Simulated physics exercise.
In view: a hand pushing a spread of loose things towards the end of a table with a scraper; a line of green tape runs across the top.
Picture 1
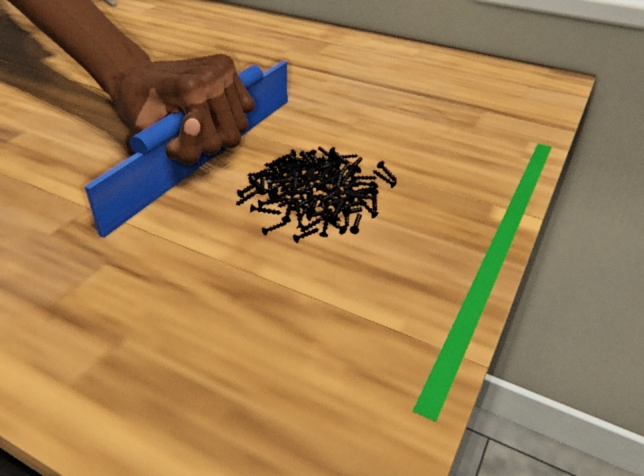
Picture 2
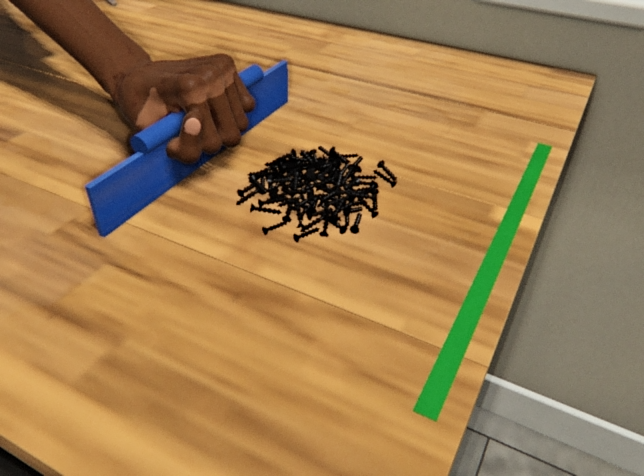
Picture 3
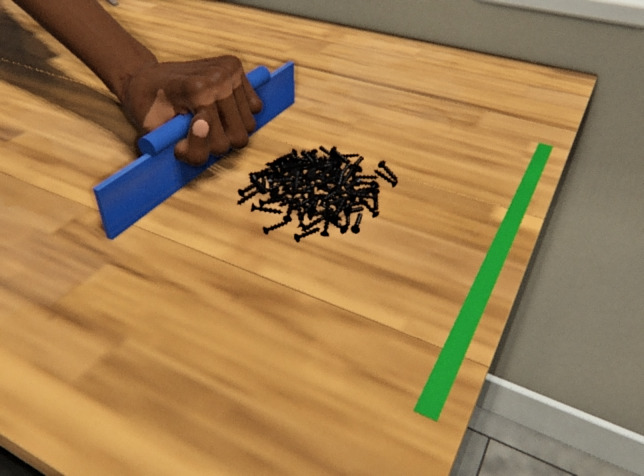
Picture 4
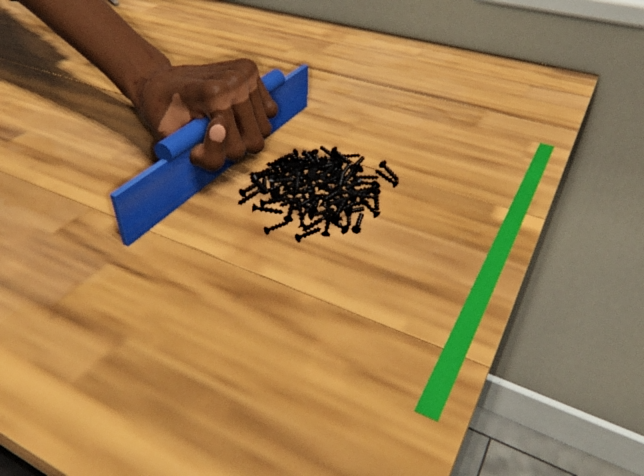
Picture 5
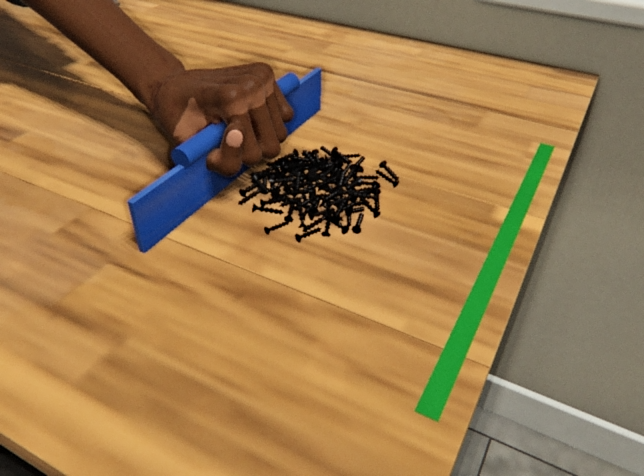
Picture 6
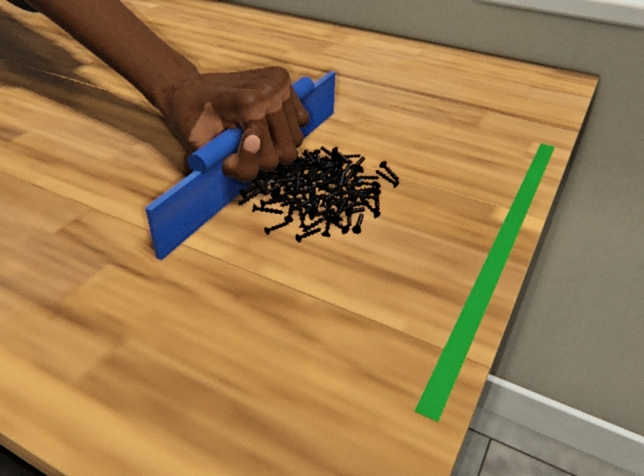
On a wooden tabletop, a hand held a blue scraper still, then slid it a short way right, up close to a pile of black screws that stayed put, with green tape near the edge.
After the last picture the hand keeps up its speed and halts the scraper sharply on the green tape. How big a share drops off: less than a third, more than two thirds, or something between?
Over the edge goes more than two thirds of it.
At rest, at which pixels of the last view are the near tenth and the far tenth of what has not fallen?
Near end (492, 325), far end (540, 204).
Soon, scraper still moving, near (384, 163); heap all on the table, its front near (476, 241).
A while on, scraper stopped at the green tape; heap most over the edge.
Finally, scraper stopped at the green tape; heap most over the edge.
